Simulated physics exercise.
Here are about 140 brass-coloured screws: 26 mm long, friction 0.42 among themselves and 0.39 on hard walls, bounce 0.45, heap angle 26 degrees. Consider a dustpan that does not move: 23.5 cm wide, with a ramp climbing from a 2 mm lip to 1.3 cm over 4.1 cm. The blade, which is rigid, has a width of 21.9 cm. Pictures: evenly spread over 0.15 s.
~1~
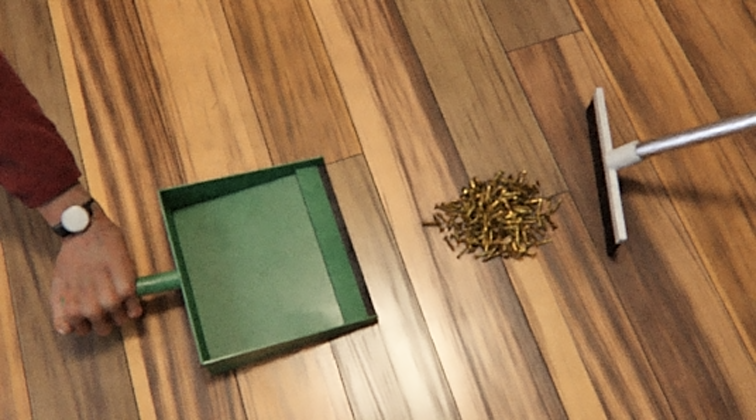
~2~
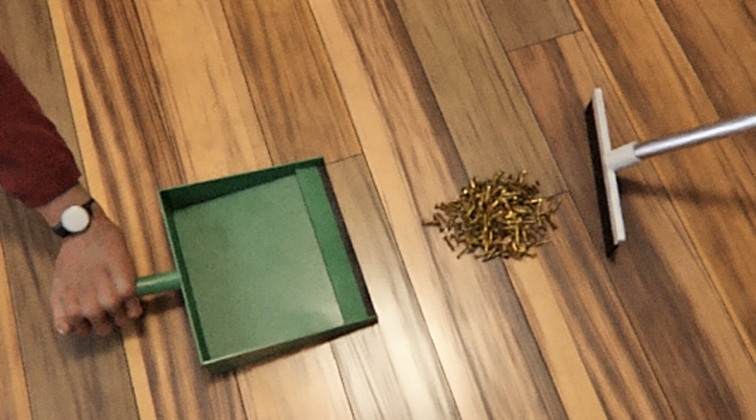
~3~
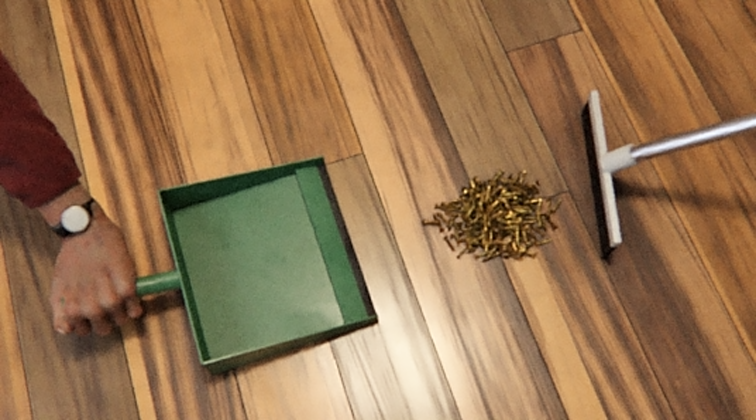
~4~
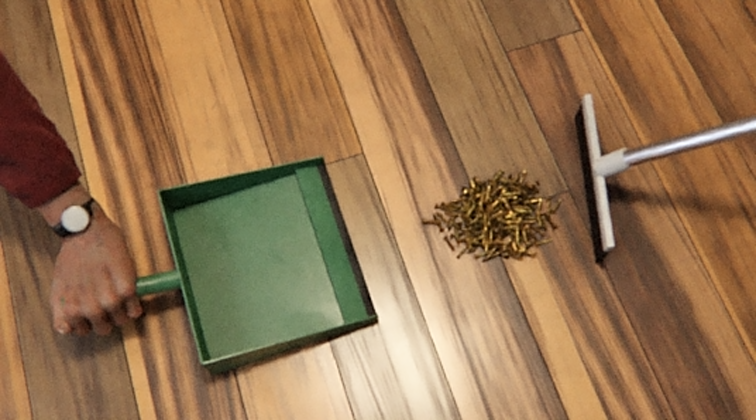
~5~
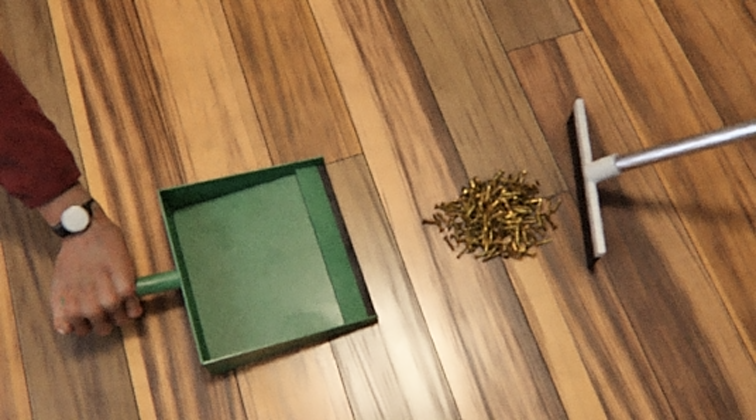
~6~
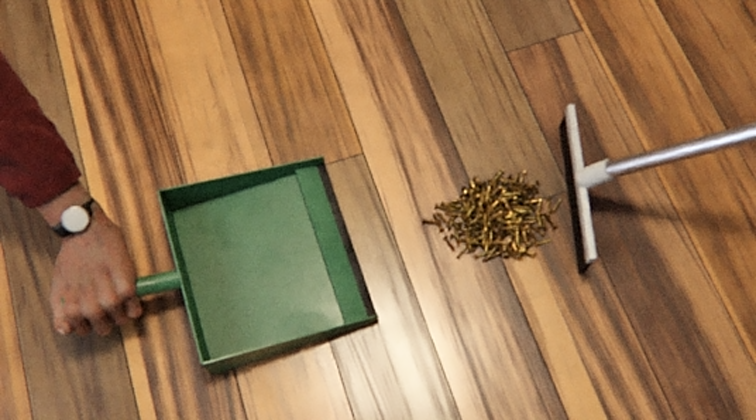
The clip opens on a wooden floor with a heap of small brass-coloured screws between a green dustpan, its handle held by a hand at left, and a long-handled blade at right. The blade slides slowly left a short way, nearing the heap, while the hand, dustpan and screws stay still.
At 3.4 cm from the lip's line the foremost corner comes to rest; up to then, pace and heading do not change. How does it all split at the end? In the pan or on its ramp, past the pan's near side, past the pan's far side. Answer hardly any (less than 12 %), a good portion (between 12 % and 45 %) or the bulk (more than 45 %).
In the pan or on its ramp: Hardly any; past the pan's near side: Hardly any; past the pan's far side: Hardly any.
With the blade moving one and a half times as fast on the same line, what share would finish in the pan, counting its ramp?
Share: Near 5 %.
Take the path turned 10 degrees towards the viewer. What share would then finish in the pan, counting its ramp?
Roughly 0 per cent.
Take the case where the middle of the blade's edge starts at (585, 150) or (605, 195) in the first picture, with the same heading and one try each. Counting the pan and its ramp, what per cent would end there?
0 and 0 per cent, roughly.
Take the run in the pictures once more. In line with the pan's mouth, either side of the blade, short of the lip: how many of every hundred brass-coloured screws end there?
Around 95 in a hundred.
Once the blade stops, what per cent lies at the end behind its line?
Something like 5 per cent, roughly.
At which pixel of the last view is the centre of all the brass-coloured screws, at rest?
(390, 252).
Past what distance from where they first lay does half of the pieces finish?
Somewhere around 14 centimetres.
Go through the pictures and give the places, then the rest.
The first picture shows blade from (620, 239) to (597, 94), moved 0.0 cm, 0 of the pieces shifted so far; middle of the pieces at (497, 214); pan at (257, 269).
The second picture shows blade from (619, 240) to (596, 95), moved 0.2 cm, 0 of the pieces shifted so far; middle of the pieces at (497, 214).
The third picture shows blade from (615, 243) to (592, 97), moved 0.9 cm, 0 of the pieces shifted so far; middle of the pieces at (497, 214).
The fourth picture shows blade from (608, 247) to (586, 101), moved 2.0 cm, 0 of the pieces shifted so far; middle of the pieces at (497, 214).
The fifth picture shows blade from (599, 253) to (578, 106), moved 3.4 cm, 0 of the pieces shifted so far; middle of the pieces at (497, 214).
The sixth picture shows blade from (591, 259) to (569, 111), moved 4.8 cm, 0 of the pieces shifted so far; middle of the pieces at (497, 214); pan at (257, 269).
Then, 0.26 s after the last picture, middle of the blade 19 cm from the lip; 0 % over the lip, far side 0 %, near side 0 %.
Then, 0.43 s after the last picture, middle of the blade 11 cm from the lip; 0 % over the lip, far side 0 %, near side 5 %.
Then, 0.72 s after the last picture, middle of the blade 7 cm from the lip; 0 % over the lip, far side 0 %, near side 5 %.
In the end, pan 0 %, near side 5 %, far side 0 %, in front of the lip or behind the blade 95 %.
